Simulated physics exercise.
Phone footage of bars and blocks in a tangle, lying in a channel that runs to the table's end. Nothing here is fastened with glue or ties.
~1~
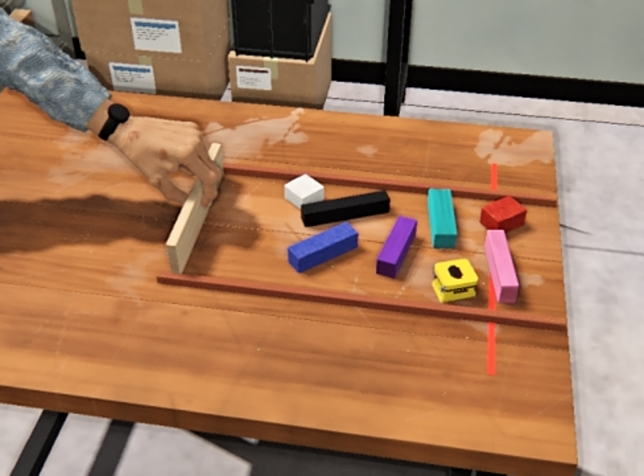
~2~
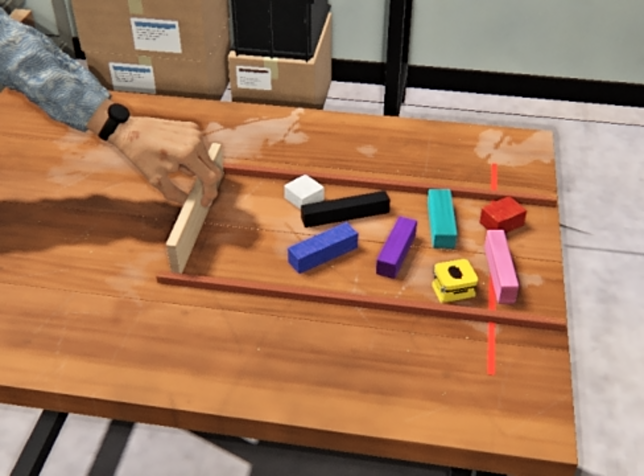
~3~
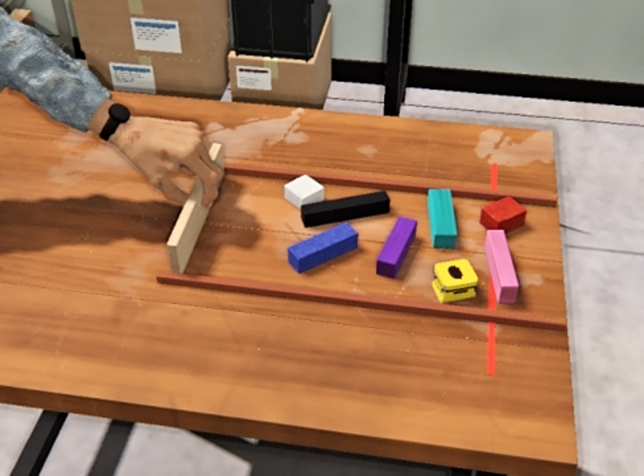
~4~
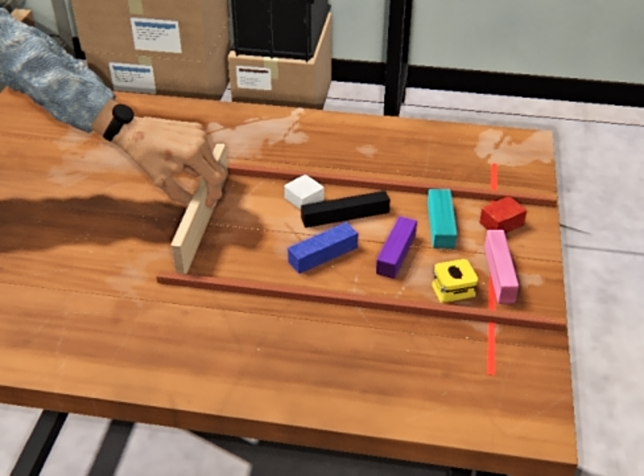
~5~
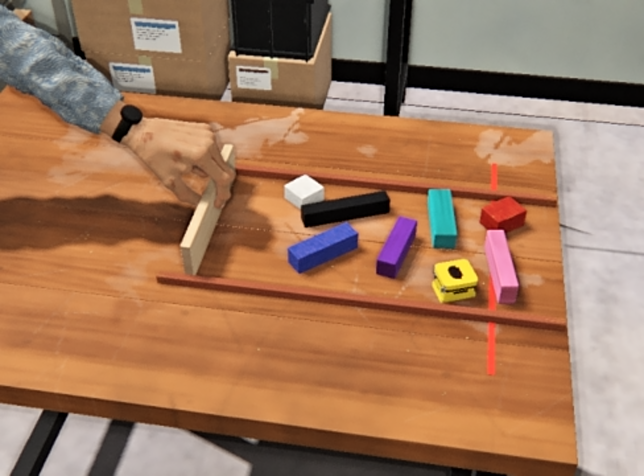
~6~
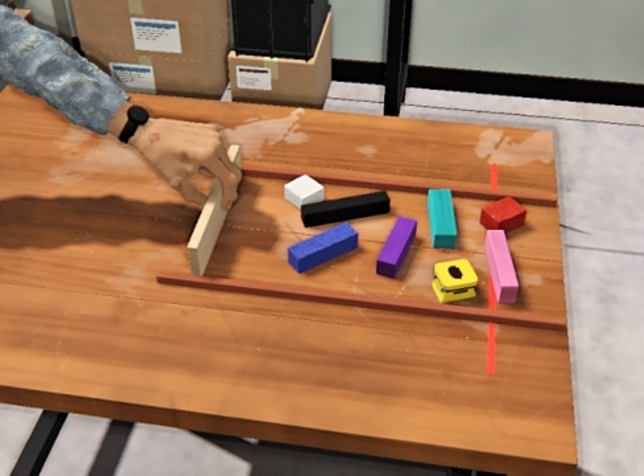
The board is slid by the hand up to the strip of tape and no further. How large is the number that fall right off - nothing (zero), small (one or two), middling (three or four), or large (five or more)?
Small - one or two.
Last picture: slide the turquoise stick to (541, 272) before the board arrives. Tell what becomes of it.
As for the turquoise stick, it topples off.
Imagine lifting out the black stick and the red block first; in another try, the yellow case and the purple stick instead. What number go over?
Result: 0, then 1.
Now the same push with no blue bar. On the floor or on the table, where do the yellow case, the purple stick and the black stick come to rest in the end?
The yellow case stays on; the purple stick remains up; the black stick does not fall.
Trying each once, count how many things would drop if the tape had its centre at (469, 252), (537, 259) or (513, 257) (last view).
Respectively 1, 6 and 4.
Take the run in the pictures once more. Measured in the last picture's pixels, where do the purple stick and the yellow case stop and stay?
Result: One at about (526, 264), the other at about (553, 299).
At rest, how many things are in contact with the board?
It touches 3.
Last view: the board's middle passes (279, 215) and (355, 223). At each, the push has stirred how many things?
1 at one spot and 4 at the other.
Soon after, none off yet; red block at rest near (503, 217); pink stick at rest near (501, 266); yellow case at rest near (455, 282).
In the end, the number that fall off is one or two; gone, pink stick and red block.
